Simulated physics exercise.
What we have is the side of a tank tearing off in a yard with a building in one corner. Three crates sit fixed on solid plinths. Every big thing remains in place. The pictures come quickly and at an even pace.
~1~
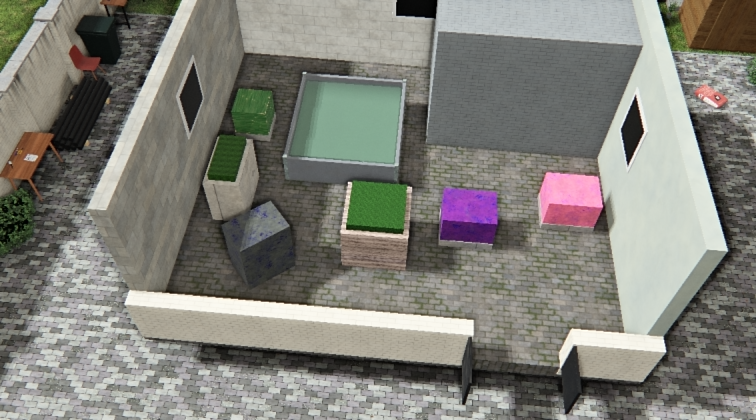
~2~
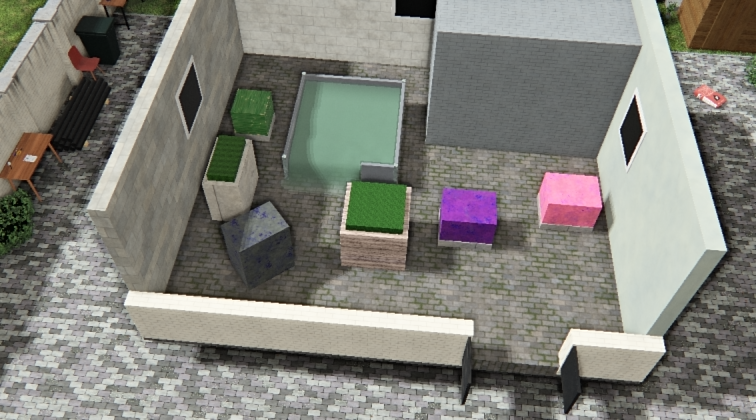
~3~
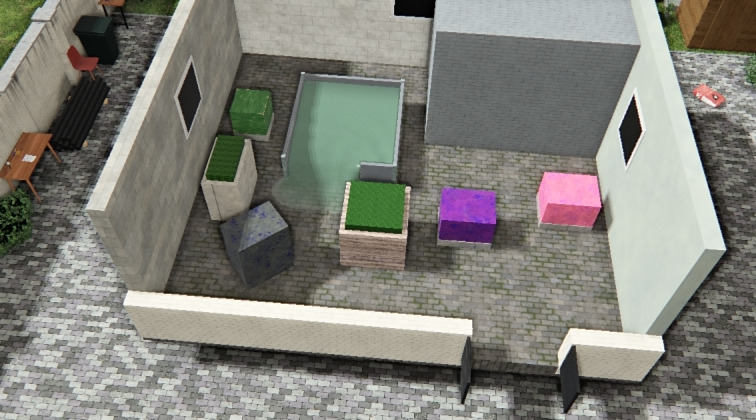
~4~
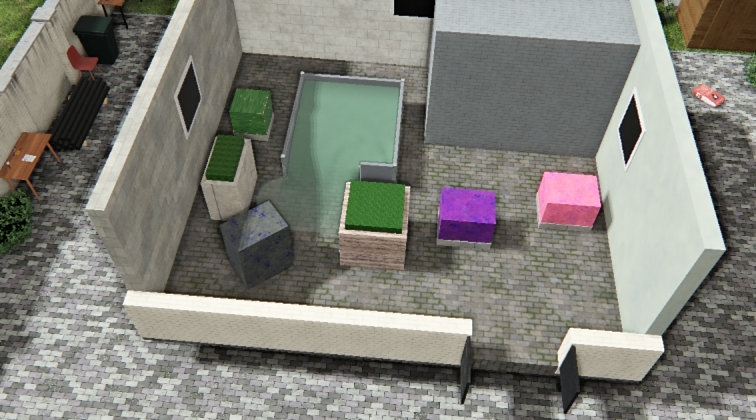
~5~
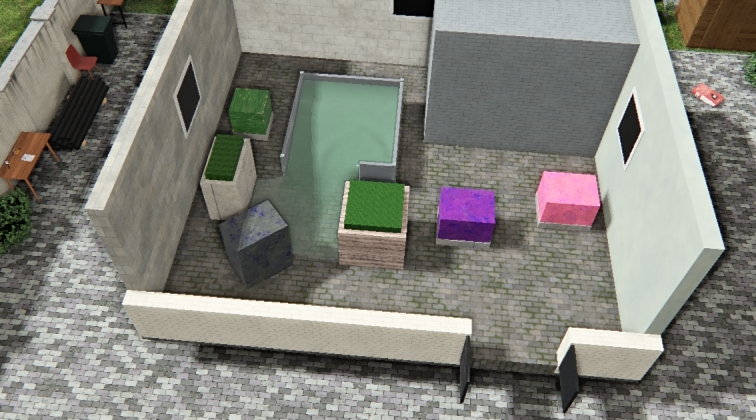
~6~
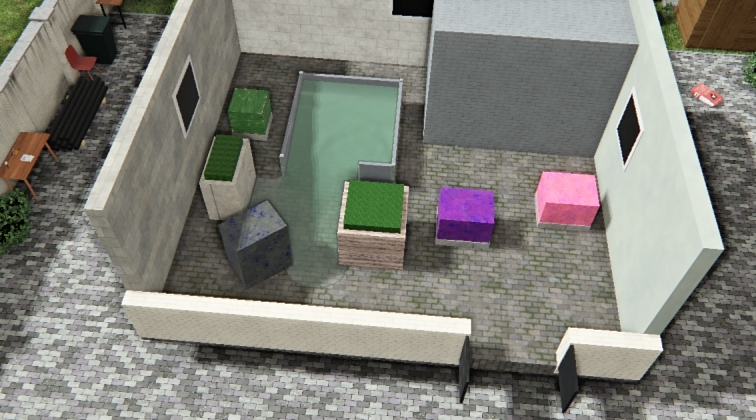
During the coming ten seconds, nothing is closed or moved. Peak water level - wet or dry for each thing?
Pink crate - dry; green crate - dry; purple crate - dry.
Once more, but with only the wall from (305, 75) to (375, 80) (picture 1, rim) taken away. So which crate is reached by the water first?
Answer: The one in green.
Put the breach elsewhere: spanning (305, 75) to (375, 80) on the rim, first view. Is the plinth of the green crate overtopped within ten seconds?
Result - green crate: Flooded.
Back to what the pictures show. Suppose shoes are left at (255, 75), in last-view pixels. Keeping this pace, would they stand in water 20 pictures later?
Result for the point: Unwetted.
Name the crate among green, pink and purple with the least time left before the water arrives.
It's the one in purple.
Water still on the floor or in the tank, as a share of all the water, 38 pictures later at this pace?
That works out to about 98 percent.
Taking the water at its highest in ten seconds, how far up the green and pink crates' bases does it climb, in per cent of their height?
Roughly 70 and 70 per cent respectively.
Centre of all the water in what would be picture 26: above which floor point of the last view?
The water's middle lies around (328, 212).
A moment on, water covers 20 % of the floor; the pink crate not reached, the green crate not reached, the purple crate water round its plinth.
Next, water covers 35 % of the floor; the pink crate not reached, the green crate not reached, the purple crate water round its plinth.
Then, water covers 55 % of the floor; the pink crate water round its plinth, the green crate water round its plinth, the purple crate water round its plinth.
Later, water covers 75 % of the floor; the pink crate water round its plinth, the green crate water round its plinth, the purple crate water round its plinth.
In the end, water covers 95 % of the floor; the pink crate stayed above the water, the green crate stayed above the water, the purple crate stayed above the water.
